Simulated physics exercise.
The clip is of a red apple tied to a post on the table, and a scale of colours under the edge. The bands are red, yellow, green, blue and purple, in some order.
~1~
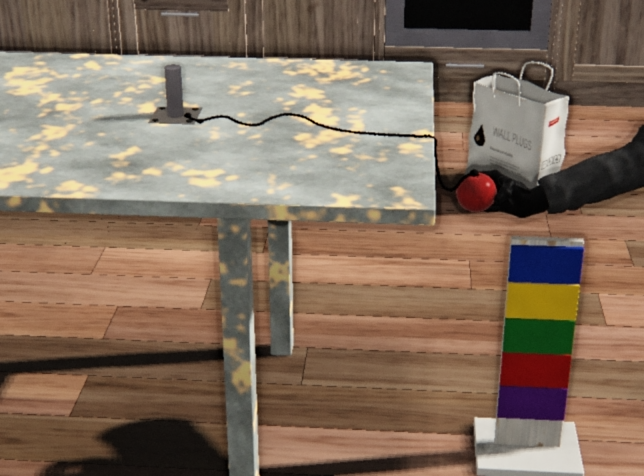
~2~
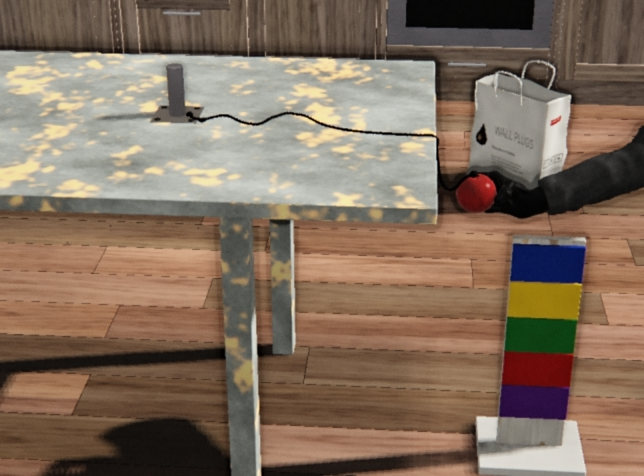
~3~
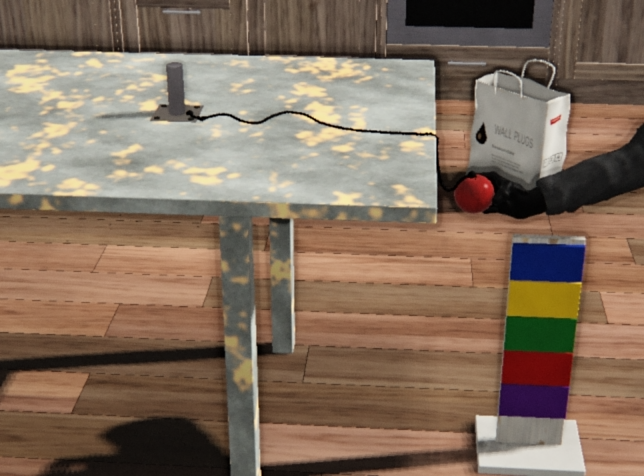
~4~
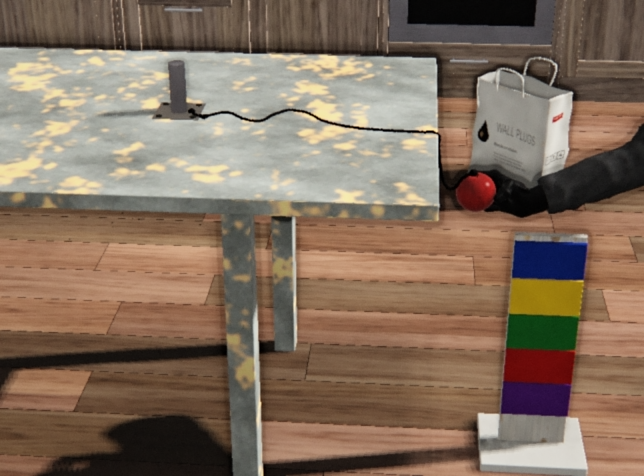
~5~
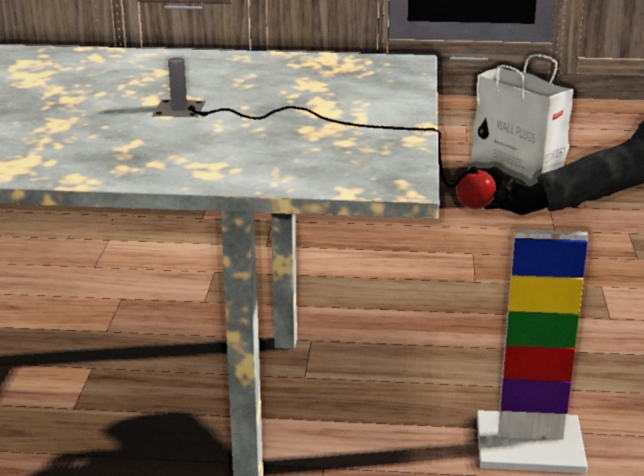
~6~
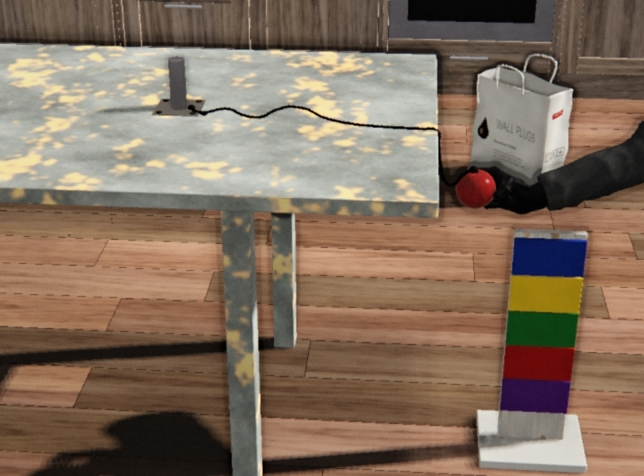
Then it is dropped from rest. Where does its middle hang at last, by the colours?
Its middle rests at the yellow band.
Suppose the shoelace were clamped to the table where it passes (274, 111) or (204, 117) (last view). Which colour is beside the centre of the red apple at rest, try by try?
It would be blue; yellow.
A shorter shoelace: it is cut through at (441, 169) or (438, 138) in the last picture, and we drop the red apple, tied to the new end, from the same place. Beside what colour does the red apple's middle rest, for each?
Taking them in turn: Blue; none, it hangs higher.
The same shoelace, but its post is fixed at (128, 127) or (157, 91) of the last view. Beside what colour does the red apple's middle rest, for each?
Taking them in turn: Blue; blue.
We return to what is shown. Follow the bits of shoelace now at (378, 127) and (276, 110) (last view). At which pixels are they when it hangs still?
Near (438, 136) and (323, 115).
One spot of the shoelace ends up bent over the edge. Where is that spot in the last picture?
The one at (372, 126).
Early on, apple near (448, 269); level with blue.
Midway, apple near (404, 280); level with yellow.
Near the end, apple near (424, 285); level with yellow.
Finally, apple near (440, 288); level with yellow. The yellow one.
